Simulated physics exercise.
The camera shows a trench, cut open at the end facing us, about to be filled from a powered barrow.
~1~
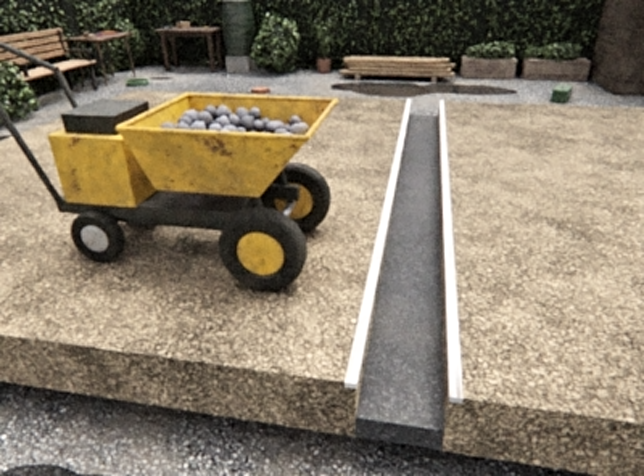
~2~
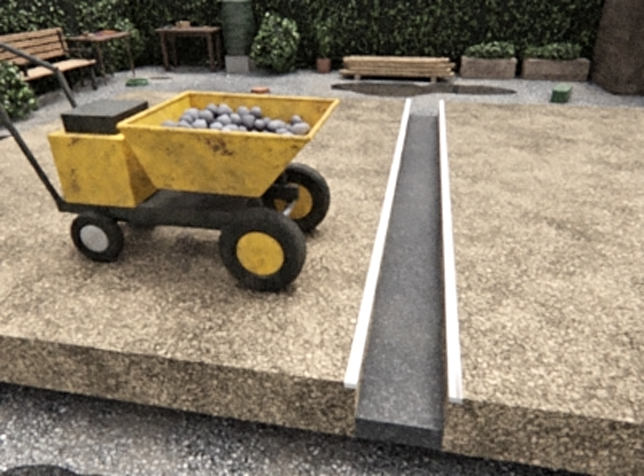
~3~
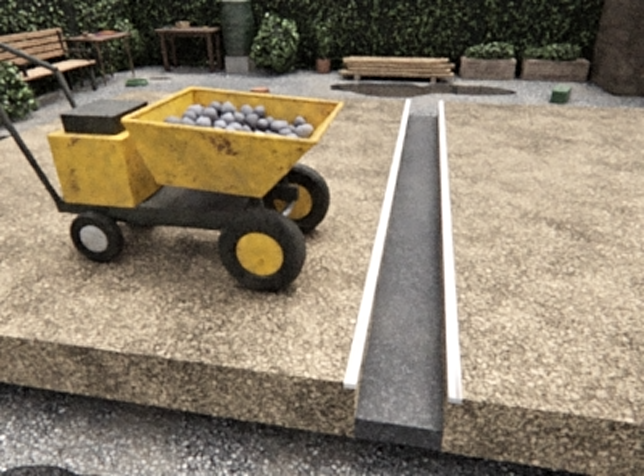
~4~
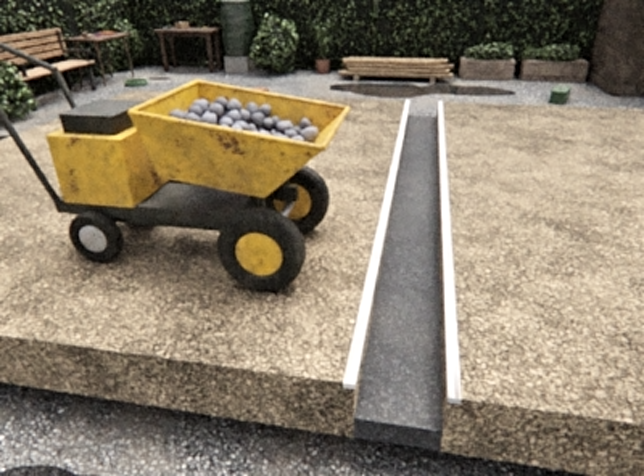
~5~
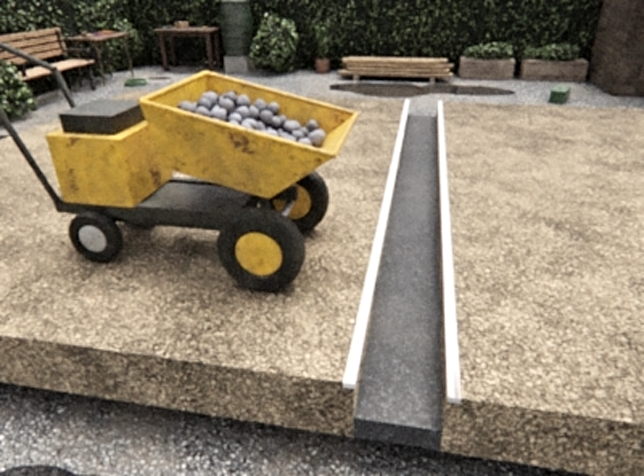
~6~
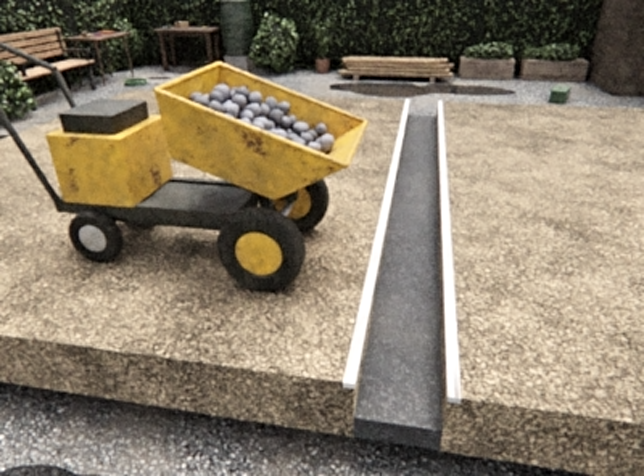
A yellow barrow's skip, loaded with round grey cobbles, tilted slowly toward the right, its back end rising while the wheels stayed still beside a narrow, dark trench edged with white strips.
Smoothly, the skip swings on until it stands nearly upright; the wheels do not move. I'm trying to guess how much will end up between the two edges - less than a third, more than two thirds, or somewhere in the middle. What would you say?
I'd say more than two thirds.
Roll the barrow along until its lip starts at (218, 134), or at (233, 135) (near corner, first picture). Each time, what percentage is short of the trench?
That would be roughly 30 in a hundred and then roughly 20 in a hundred.
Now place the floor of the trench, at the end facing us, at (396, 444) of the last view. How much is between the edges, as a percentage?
Something like 100 %.
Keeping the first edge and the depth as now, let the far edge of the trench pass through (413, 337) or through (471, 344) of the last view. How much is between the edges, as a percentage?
The first try comes out at 30 percent and the second at 90 percent.
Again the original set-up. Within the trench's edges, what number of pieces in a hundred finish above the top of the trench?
Estimate: Near 10 in a hundred.
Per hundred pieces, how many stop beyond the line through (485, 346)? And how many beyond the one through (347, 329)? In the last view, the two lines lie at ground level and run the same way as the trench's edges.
Estimate, first then second: 0 %, 80 %.
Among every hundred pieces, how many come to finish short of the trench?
Share of load: Near 0 %.
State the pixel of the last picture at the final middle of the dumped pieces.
Near (416, 282).
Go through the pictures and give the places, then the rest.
The first picture shows lip of the skip at (306, 138), level; top of the load at (197, 129), round cobbles; first edge of the trench at (362, 330); far edge at (454, 341), the trench over half as wide as the skip, and about half as deep as wide.
The second picture shows lip of the skip at (308, 139), level; top of the load at (198, 128).
The third picture shows lip of the skip at (314, 143), tipped barely; top of the load at (202, 125).
The fourth picture shows lip of the skip at (322, 148), tipped a little; top of the load at (207, 120).
The fifth picture shows lip of the skip at (333, 156), tipped a little; top of the load at (216, 114).
The sixth picture shows lip of the skip at (346, 166), tipped clearly; top of the load at (228, 109); first edge of the trench at (360, 330); far edge at (452, 341).
Soon, skip tipped steeply; all in the skip.
A while on, skip tipped right over; most in the skip; about a quarter in or heaped over the trench; a stray few beyond it; a stray few falling.
Towards the end, skip tipped right over; about a quarter in the skip; most in or heaped over the trench; a small part beyond it.
Finally, skip tipped right over; about a quarter in the skip; most in or heaped over the trench; a small part beyond it.
